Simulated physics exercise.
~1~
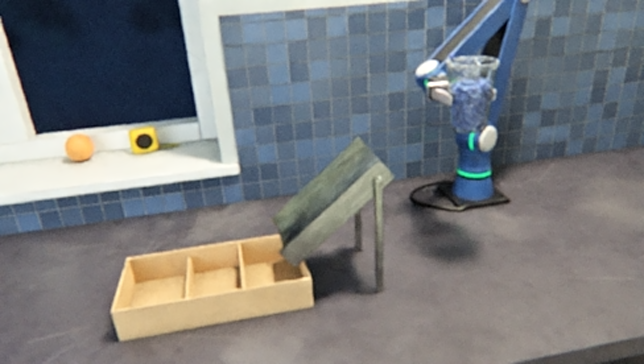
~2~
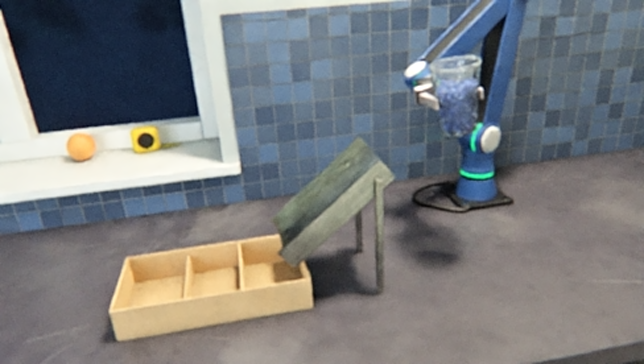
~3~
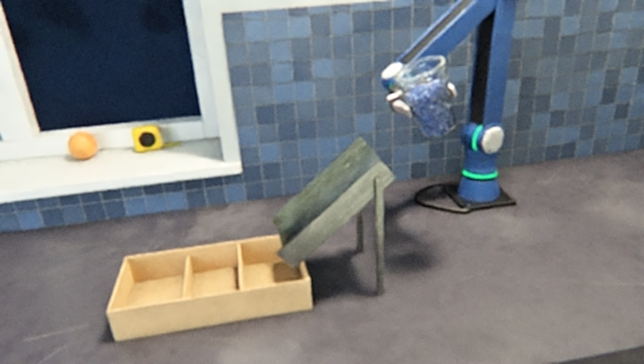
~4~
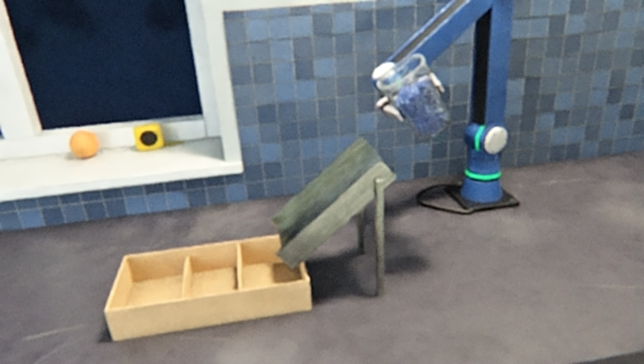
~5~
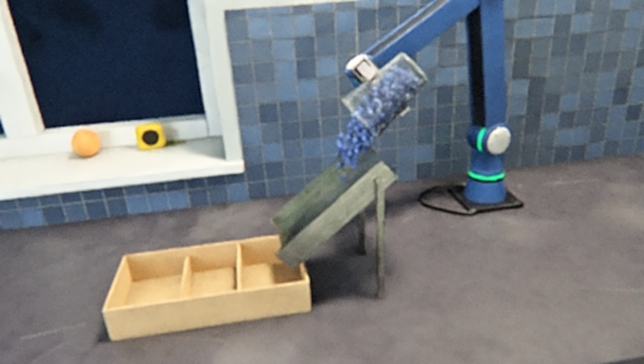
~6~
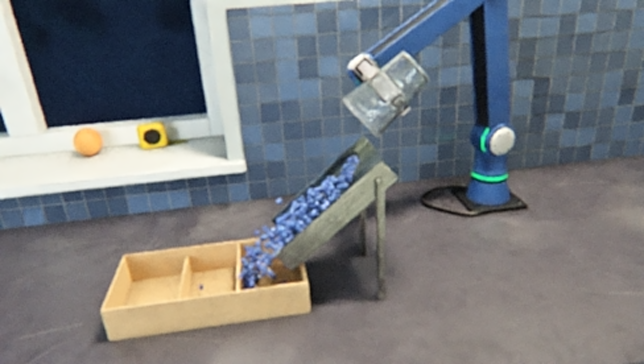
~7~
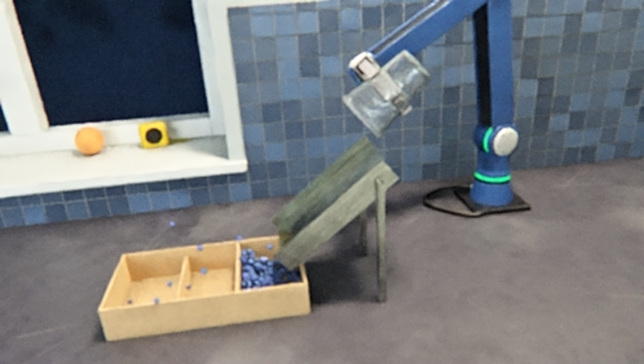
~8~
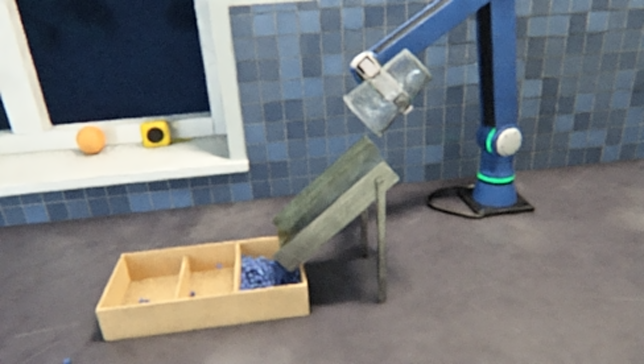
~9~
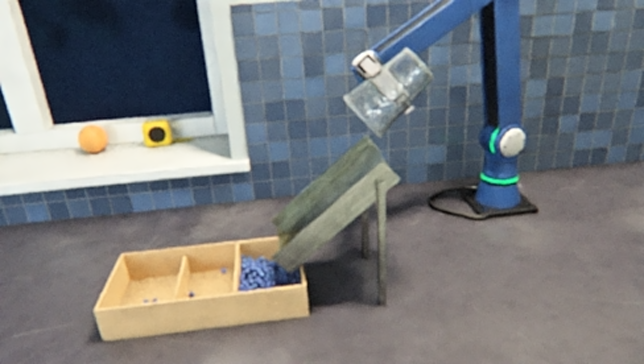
On a grey countertop, a blue robot arm tipping a clear cup of blue beads down a chute into a divided wooden box.
